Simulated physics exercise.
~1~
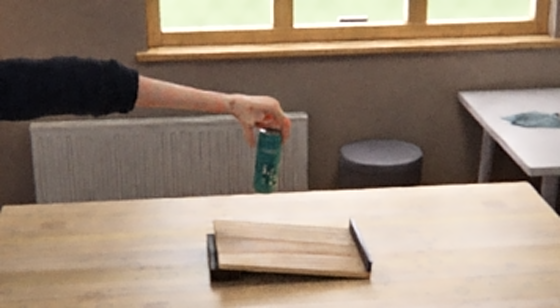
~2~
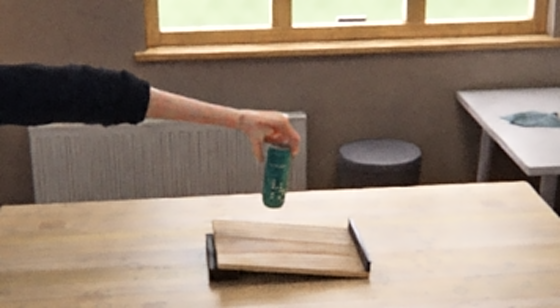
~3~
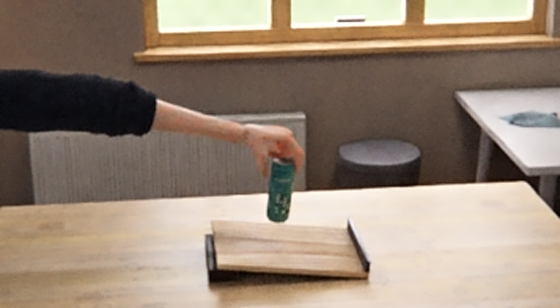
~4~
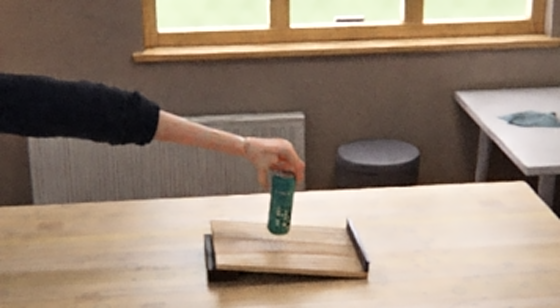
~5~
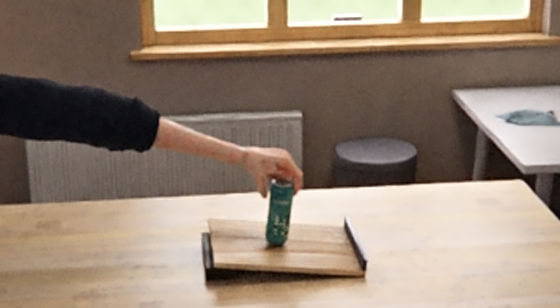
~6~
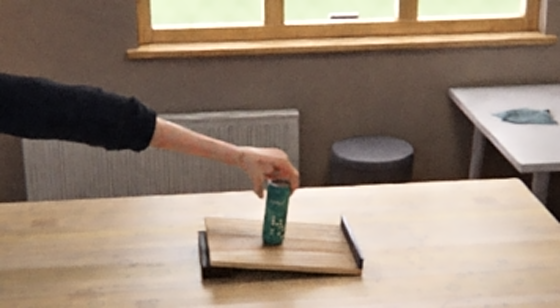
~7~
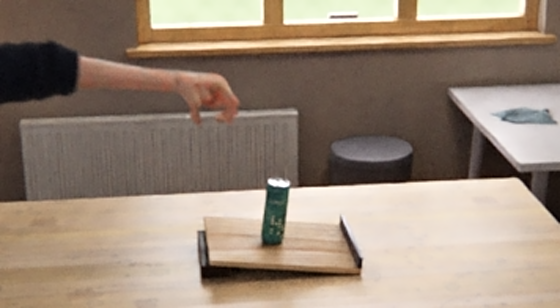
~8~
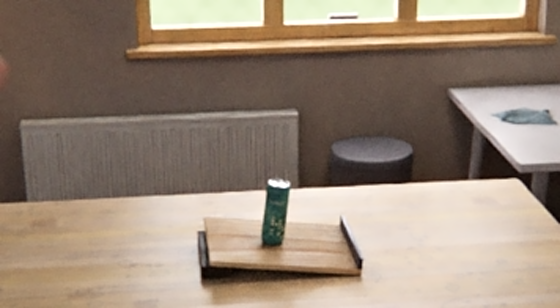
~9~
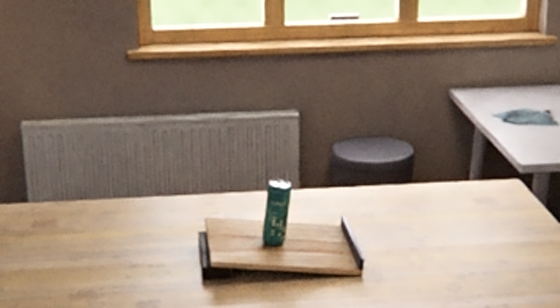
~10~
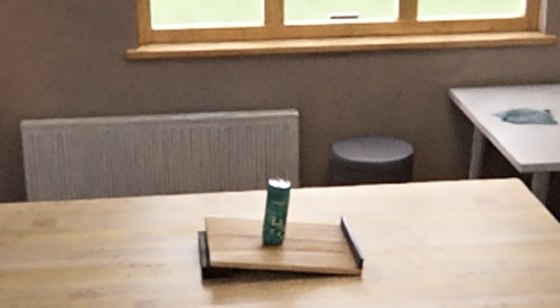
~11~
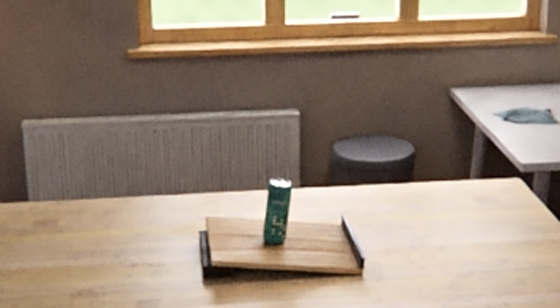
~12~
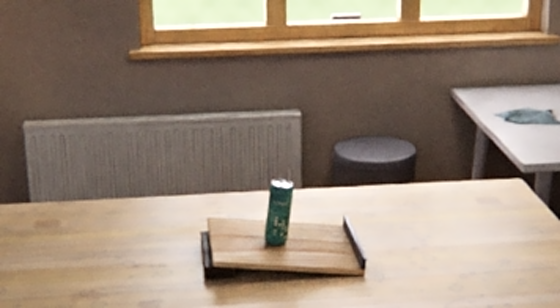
Turquoise can being lowered by a hand onto a sloping wooden board, then standing still upright after the hand withdraws left.
